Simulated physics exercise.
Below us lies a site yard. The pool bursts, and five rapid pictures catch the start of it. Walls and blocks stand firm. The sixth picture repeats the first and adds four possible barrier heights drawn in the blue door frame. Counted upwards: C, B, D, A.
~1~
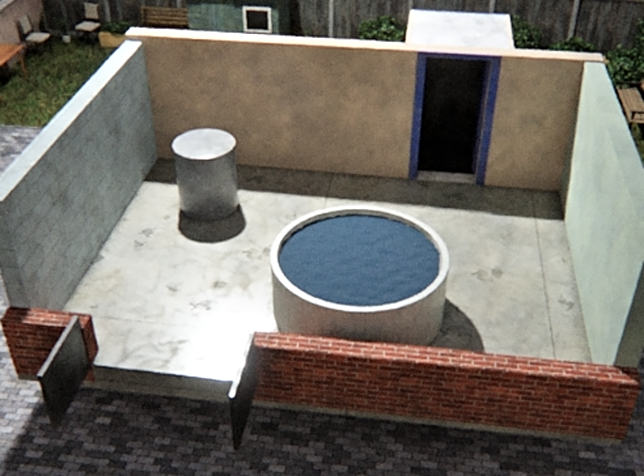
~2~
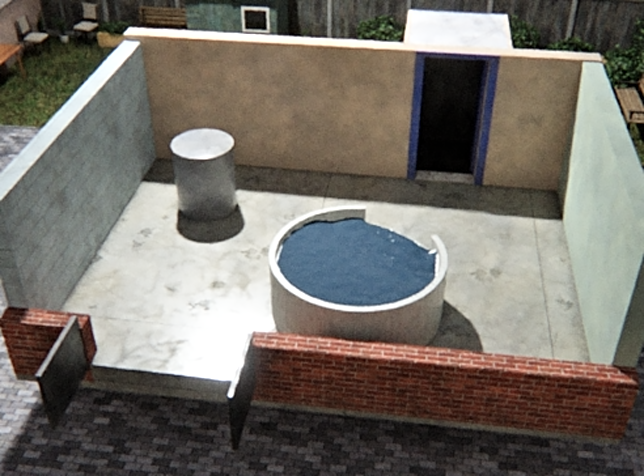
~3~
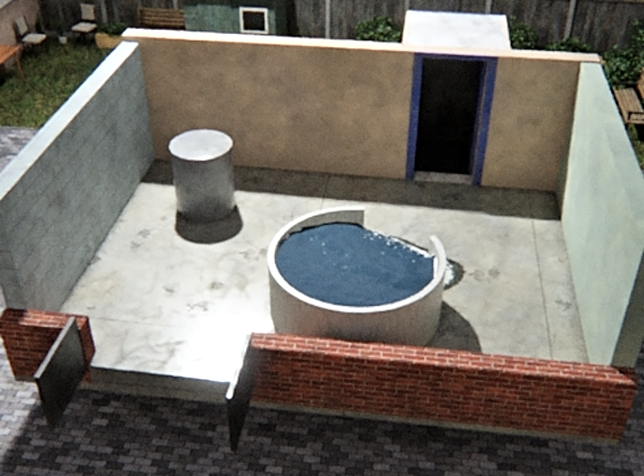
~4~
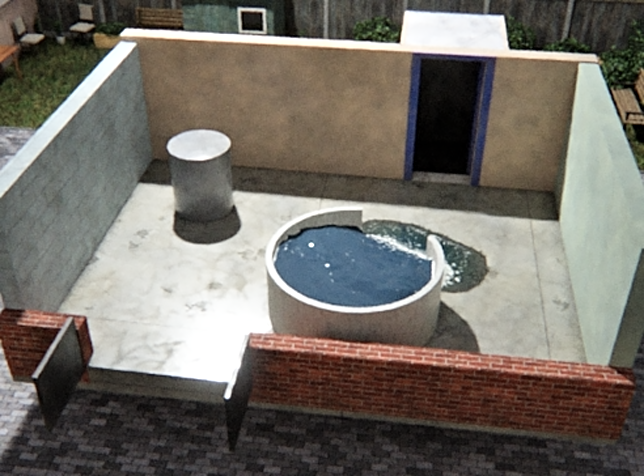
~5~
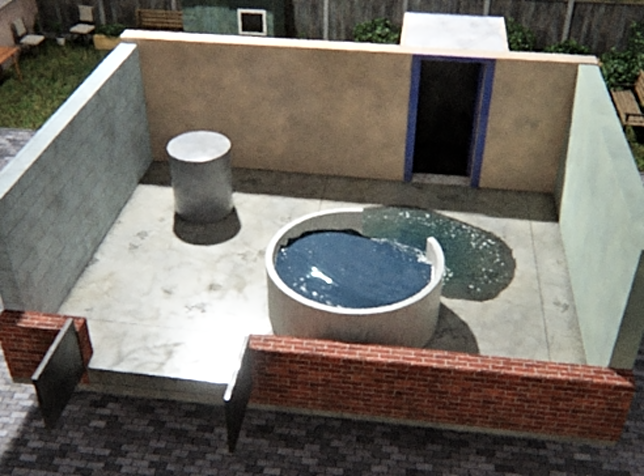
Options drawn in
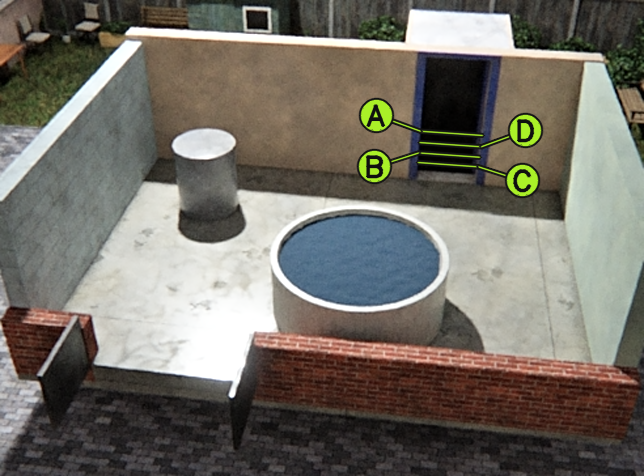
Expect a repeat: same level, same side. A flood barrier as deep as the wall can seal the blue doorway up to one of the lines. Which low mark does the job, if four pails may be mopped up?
C.
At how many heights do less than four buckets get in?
All of them.
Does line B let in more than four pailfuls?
No, not at all.
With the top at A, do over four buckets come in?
No, that is safe.
On the marked copy, A at (451, 133); B at (449, 155); C at (448, 164); D at (450, 144); from the bottom up C, B, D, A.
If A is chosen, nothing gets over.
If B is chosen, nothing gets over.
If C is chosen, a splash gets over, under a bucket.
If D is chosen, nothing gets over.
